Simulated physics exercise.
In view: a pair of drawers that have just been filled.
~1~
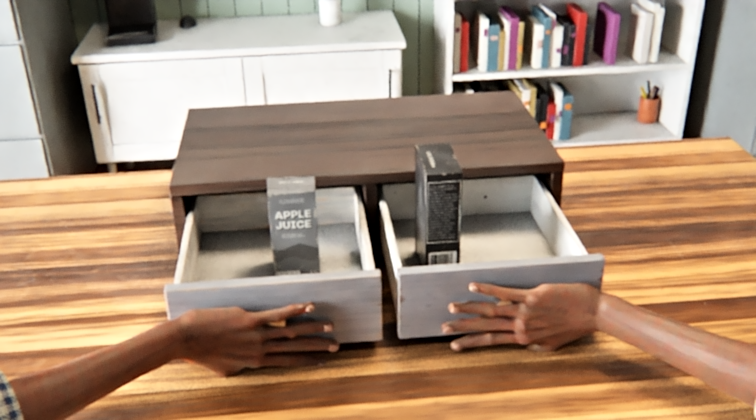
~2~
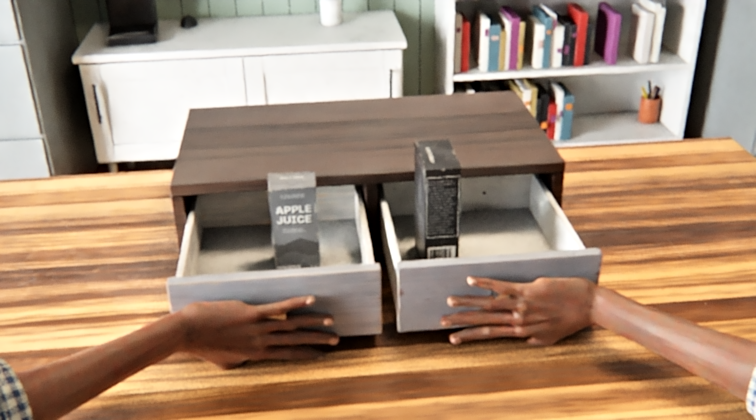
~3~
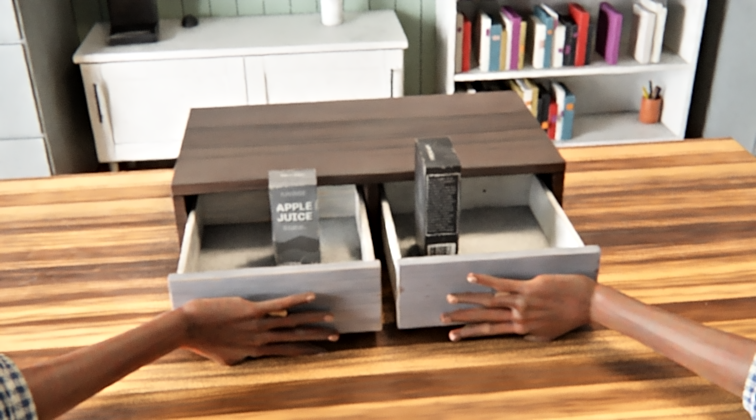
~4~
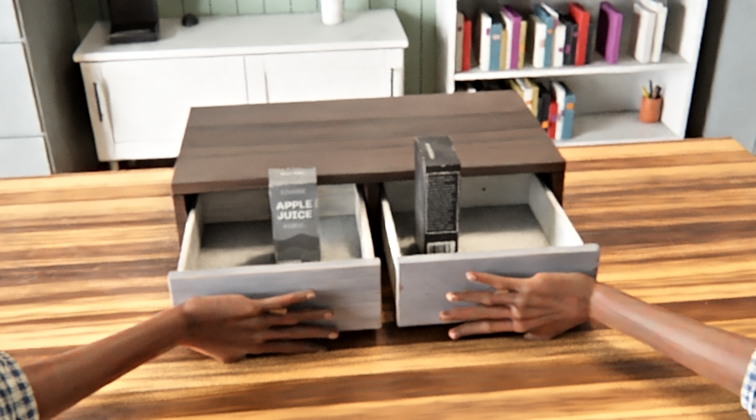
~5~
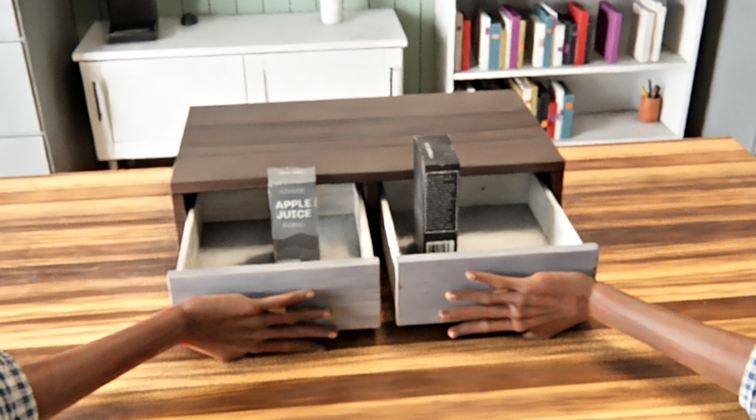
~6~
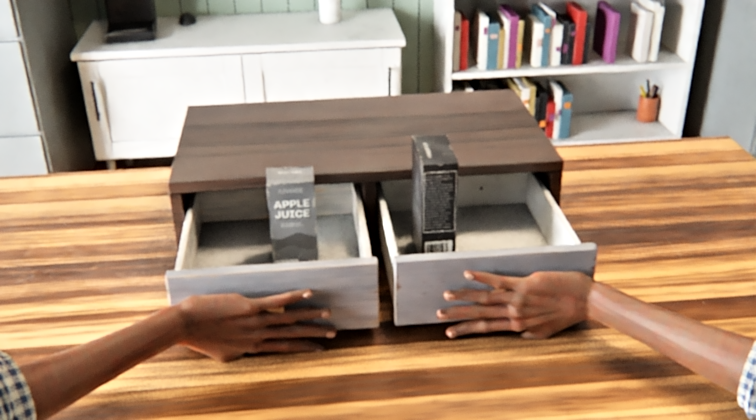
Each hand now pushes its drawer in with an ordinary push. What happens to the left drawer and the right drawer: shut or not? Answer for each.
In the end the left drawer closes and the right drawer jams.
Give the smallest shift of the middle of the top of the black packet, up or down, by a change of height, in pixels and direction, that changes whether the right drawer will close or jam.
Some 52 pixels, down.
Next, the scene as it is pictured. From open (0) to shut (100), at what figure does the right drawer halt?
Some 50 per cent of the way.
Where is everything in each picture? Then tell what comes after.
In the first picture, left drawer (277, 257) wide open; right drawer (478, 243) wide open; black packet (437, 214).
In the second picture, right drawer (476, 238) wide open; grey carton (295, 222).
In the third picture, left drawer (279, 249) wide open; chest (364, 171).
In the fourth picture, right drawer (476, 234) wide open; black packet (436, 205).
In the fifth picture, left drawer (278, 246) wide open; grey carton (295, 217).
In the sixth picture, left drawer (276, 246) wide open; right drawer (473, 233) wide open; chest (362, 170).
Then, 0.36 s after the last picture, left drawer starting in; right drawer starting in.
Then, 0.58 s after the last picture, left drawer about half in; right drawer stopped, still ajar.
At rest, the left drawer shuts flush; the right drawer stays ajar.
